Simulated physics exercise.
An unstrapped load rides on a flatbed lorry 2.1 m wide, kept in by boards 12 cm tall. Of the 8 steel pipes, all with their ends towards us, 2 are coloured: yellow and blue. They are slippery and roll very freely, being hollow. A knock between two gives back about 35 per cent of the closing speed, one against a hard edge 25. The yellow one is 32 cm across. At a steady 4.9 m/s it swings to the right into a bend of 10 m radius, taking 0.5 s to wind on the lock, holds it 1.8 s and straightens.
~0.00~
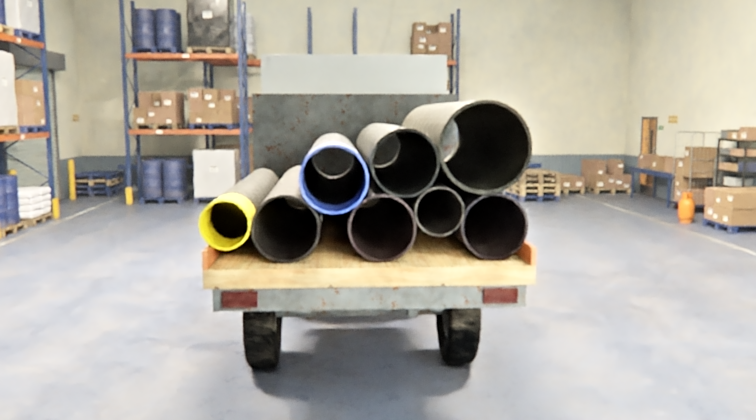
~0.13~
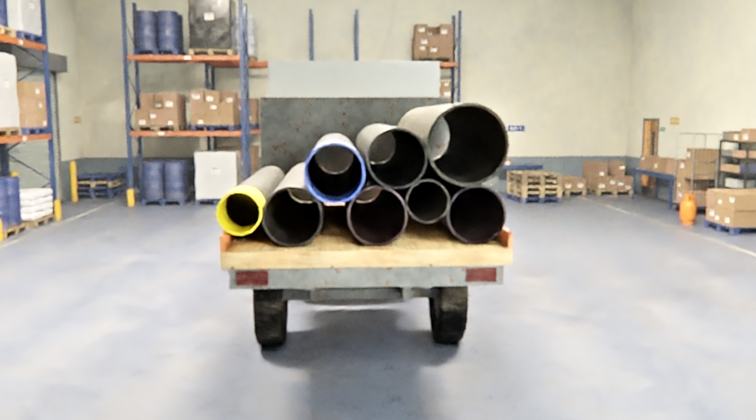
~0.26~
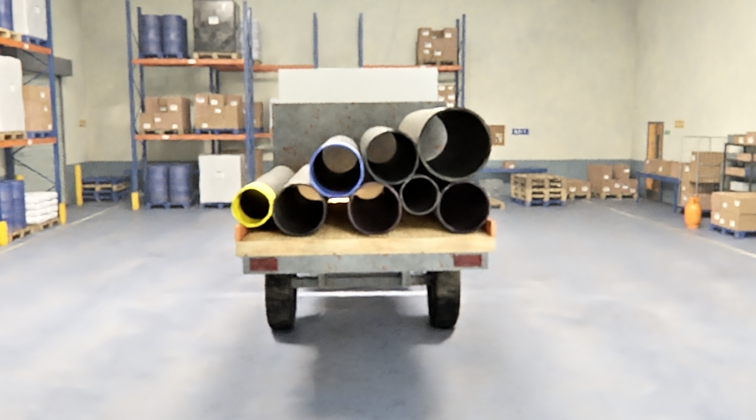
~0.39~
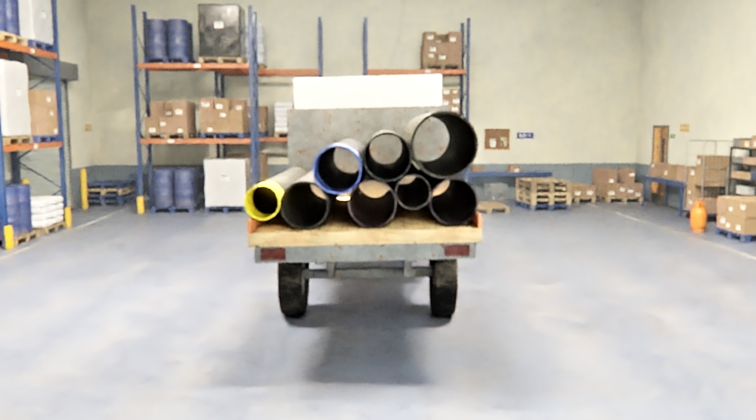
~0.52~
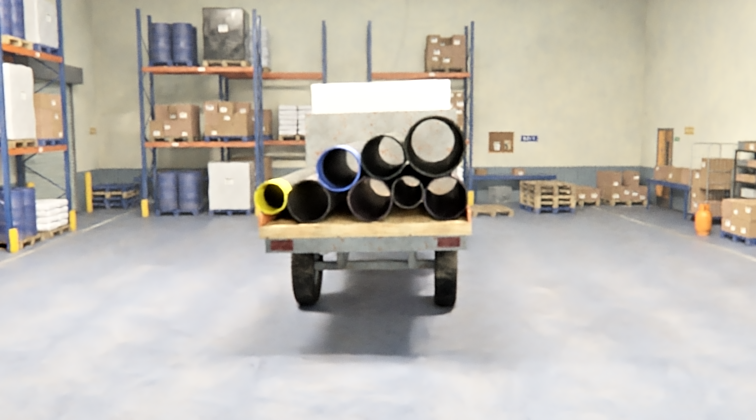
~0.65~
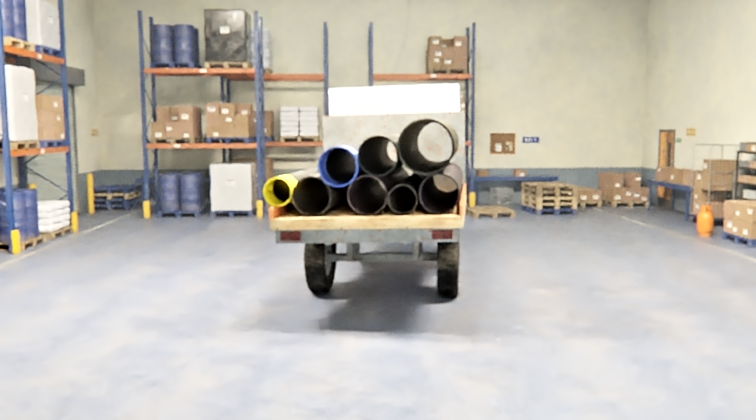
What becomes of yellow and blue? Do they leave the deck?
The yellow pipe falls off, the blue ends on the ground.
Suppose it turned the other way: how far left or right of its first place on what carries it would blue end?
Some 0 cm rightwards.
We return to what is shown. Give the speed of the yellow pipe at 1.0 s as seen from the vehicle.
Roughly 2.0 m/s.
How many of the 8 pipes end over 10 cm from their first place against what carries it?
The count is 8.
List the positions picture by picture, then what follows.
Yellow (225, 225), blue (334, 180); 4 of the 8 make up the bottom layer, in the first picture.
Yellow (239, 213), blue (335, 173); the deck is level, in the second picture.
Yellow (252, 207), blue (336, 171); the deck is a shade lower on the left, in the third picture.
Yellow (262, 203), blue (337, 170); the deck slopes 1° down to the left, in the fourth picture.
Yellow (270, 198), blue (338, 169); the deck slopes 2° down to the left, in the fifth picture.
Yellow (277, 192), blue (338, 167); the deck slopes 2° down to the left, in the sixth picture.
By 1.0 s, yellow is over the left board and falling; blue is up on others, 50 cm from the left edge, rolling left; 1 gone from the deck.
By 1.3 s, yellow is over the left board and gone; blue is up on others, 25 cm from the left edge, rolling left; 1 gone from the deck.
By 1.7 s, blue is over the left board and falling; as before, yellow; 3 gone from the deck.
Finally (2.8 s), yellow is over the left board and gone; blue is over the left board and gone; 4 gone from the deck.
